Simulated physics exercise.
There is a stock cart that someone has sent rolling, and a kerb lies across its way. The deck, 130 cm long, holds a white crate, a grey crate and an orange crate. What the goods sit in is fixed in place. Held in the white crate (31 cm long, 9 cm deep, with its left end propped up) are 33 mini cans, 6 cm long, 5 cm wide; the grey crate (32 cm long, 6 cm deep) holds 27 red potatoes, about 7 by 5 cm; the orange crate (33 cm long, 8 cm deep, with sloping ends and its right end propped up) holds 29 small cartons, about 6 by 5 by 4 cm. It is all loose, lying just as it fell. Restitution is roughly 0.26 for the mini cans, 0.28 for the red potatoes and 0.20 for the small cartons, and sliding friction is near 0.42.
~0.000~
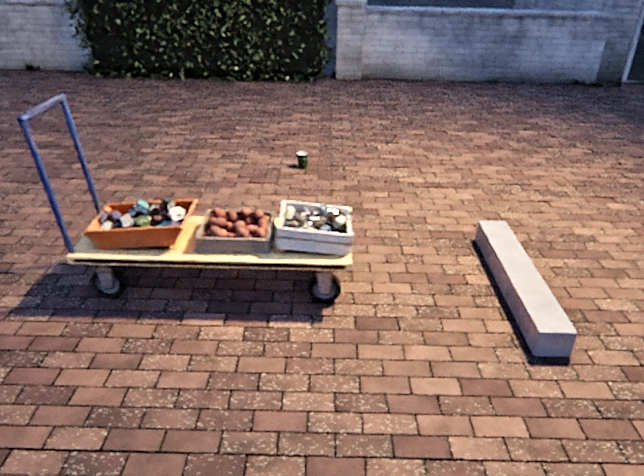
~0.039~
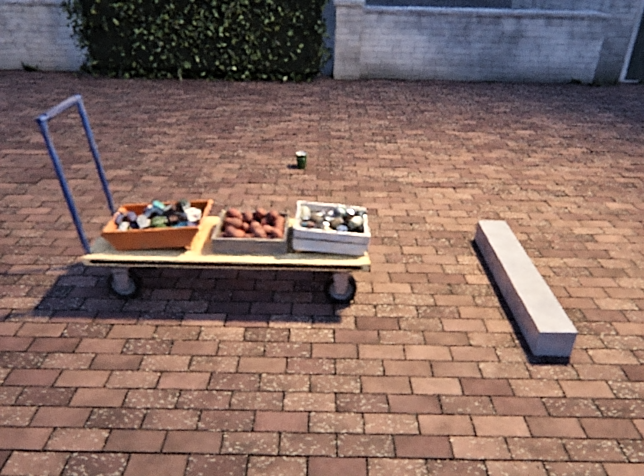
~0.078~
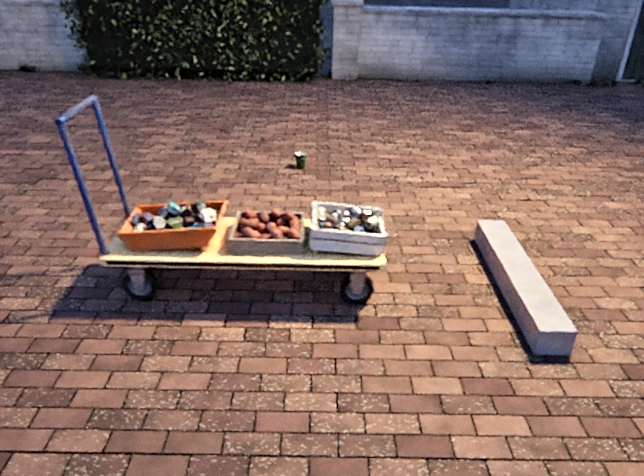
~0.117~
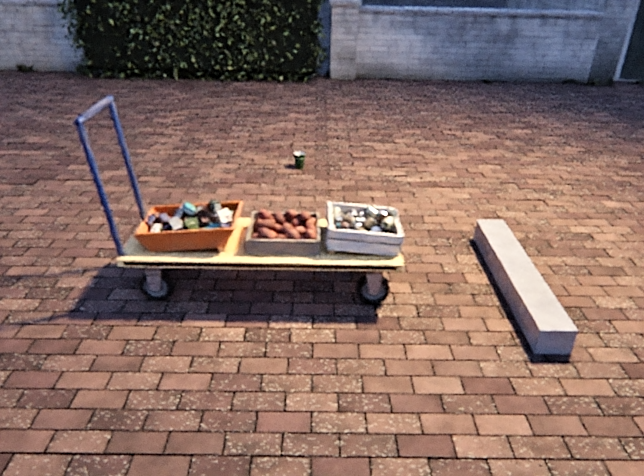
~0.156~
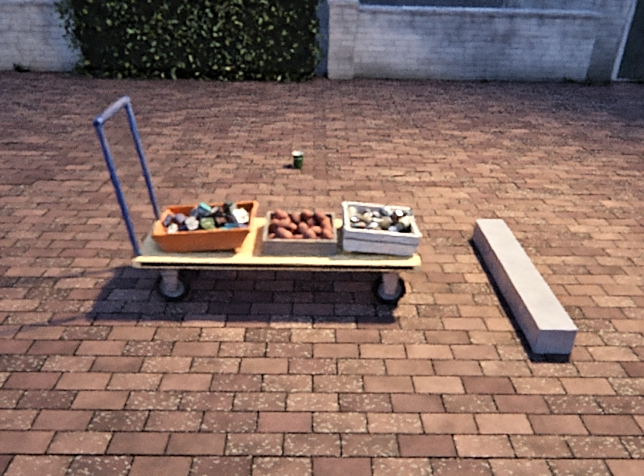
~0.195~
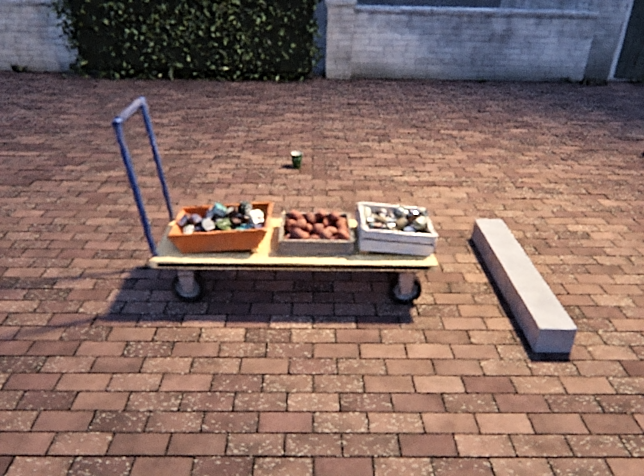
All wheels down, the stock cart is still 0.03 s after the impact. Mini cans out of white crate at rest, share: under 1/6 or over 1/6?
Under 1/6.
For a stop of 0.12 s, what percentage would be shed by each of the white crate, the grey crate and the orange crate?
Result - white crate: 0 percent, grey crate: 0 percent, orange crate: 0 percent.
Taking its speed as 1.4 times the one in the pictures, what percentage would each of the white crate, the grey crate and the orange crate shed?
Then the white crate sheds 20 per cent, the grey crate 30 per cent, and the orange crate 10 per cent.
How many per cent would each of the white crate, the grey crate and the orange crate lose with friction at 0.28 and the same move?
In that setup white crate sheds 0 percent, grey crate sheds 10 percent, and orange crate sheds 10 percent.
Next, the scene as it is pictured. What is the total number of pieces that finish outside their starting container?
Some 5 altogether.
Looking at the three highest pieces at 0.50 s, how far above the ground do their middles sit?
I'd say near 42 cm.
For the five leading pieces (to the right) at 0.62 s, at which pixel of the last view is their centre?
Around pixel (512, 221).
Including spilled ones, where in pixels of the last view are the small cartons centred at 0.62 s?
Roughly (326, 229).
After 0.40 s, impact.
After 0.50 s, white crate 32 in, 1 out, grey crate 26 in, 1 out and orange crate 29 in, 0 out.
After 0.62 s, white crate 32 in, 1 out, grey crate 24 in, 3 out and orange crate 29 in, 0 out.
After 0.85 s, white crate 32 in, 1 out, grey crate 23 in, 4 out and orange crate 29 in, 0 out.
Outcome (at 1.35 s), white crate 32 in, 1 out, grey crate 23 in, 4 out and orange crate 29 in, 0 out. Asked share, 1 of 33, 3 per cent.
